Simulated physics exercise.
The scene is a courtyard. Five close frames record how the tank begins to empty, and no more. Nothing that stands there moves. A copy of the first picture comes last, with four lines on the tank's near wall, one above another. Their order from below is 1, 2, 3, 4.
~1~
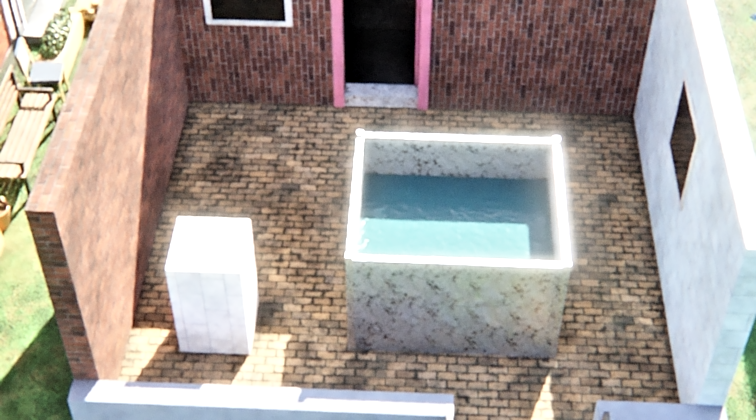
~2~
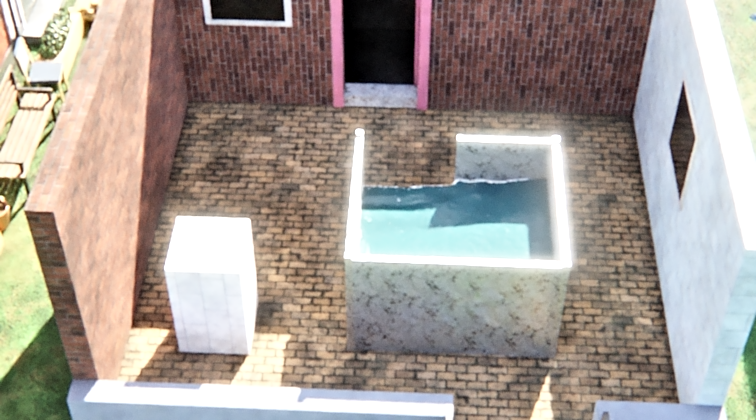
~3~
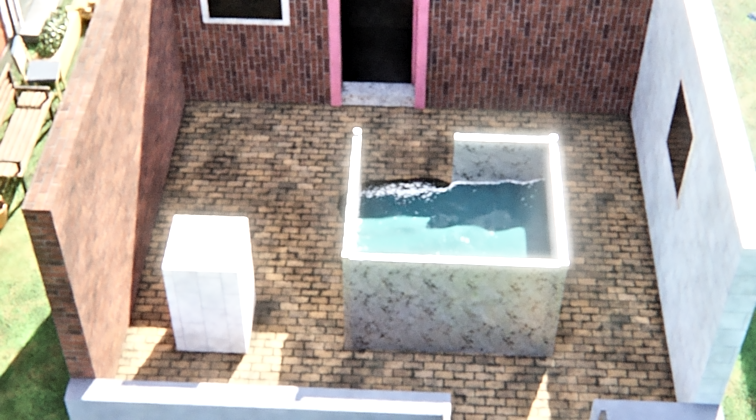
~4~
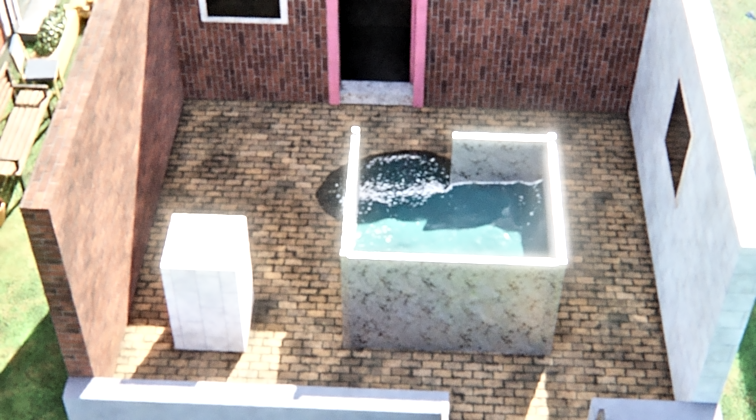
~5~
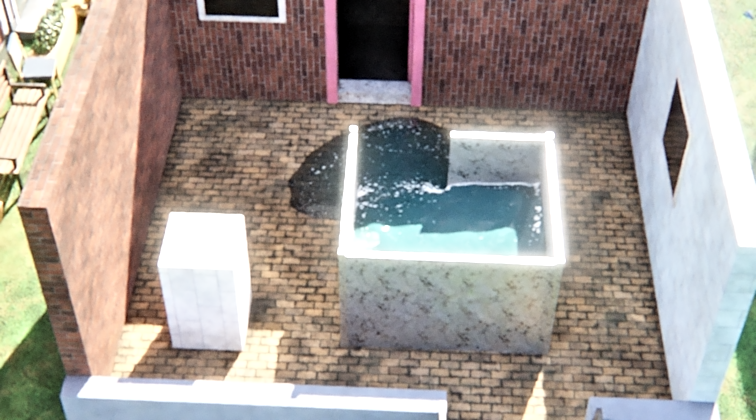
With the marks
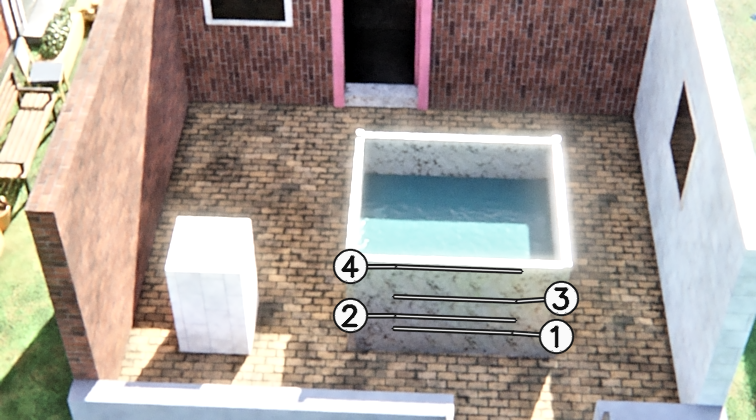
Water rests in a speckled stone tank in a brick-paved courtyard seen from high above, until part of the tank's back and left sides is gone and the water pours out, spreading in a dark, foam-flecked sheet across the paving behind and to the left. Brick walls, a pink-framed doorway, a white block at left and a pale right wall surround it. The view drifts very slightly.
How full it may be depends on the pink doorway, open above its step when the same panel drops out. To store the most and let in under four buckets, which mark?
It is 1.
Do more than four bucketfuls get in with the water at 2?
Yes, that goes wrong.
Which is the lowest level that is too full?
It is 2.
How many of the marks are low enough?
One of the four.
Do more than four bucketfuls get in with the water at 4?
Yes, it does.
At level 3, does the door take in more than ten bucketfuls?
Yes, clearly.
On the marked copy, 1 at (453, 330); 2 at (454, 318); 3 at (455, 299); 4 at (457, 269); from the bottom up 1, 2, 3, 4.
With 1, a bucket or two gets in.
With 2, about 10 bucketfuls get in.
With 3, dozens of bucketfuls pour in.
With 4, dozens of bucketfuls pour in.
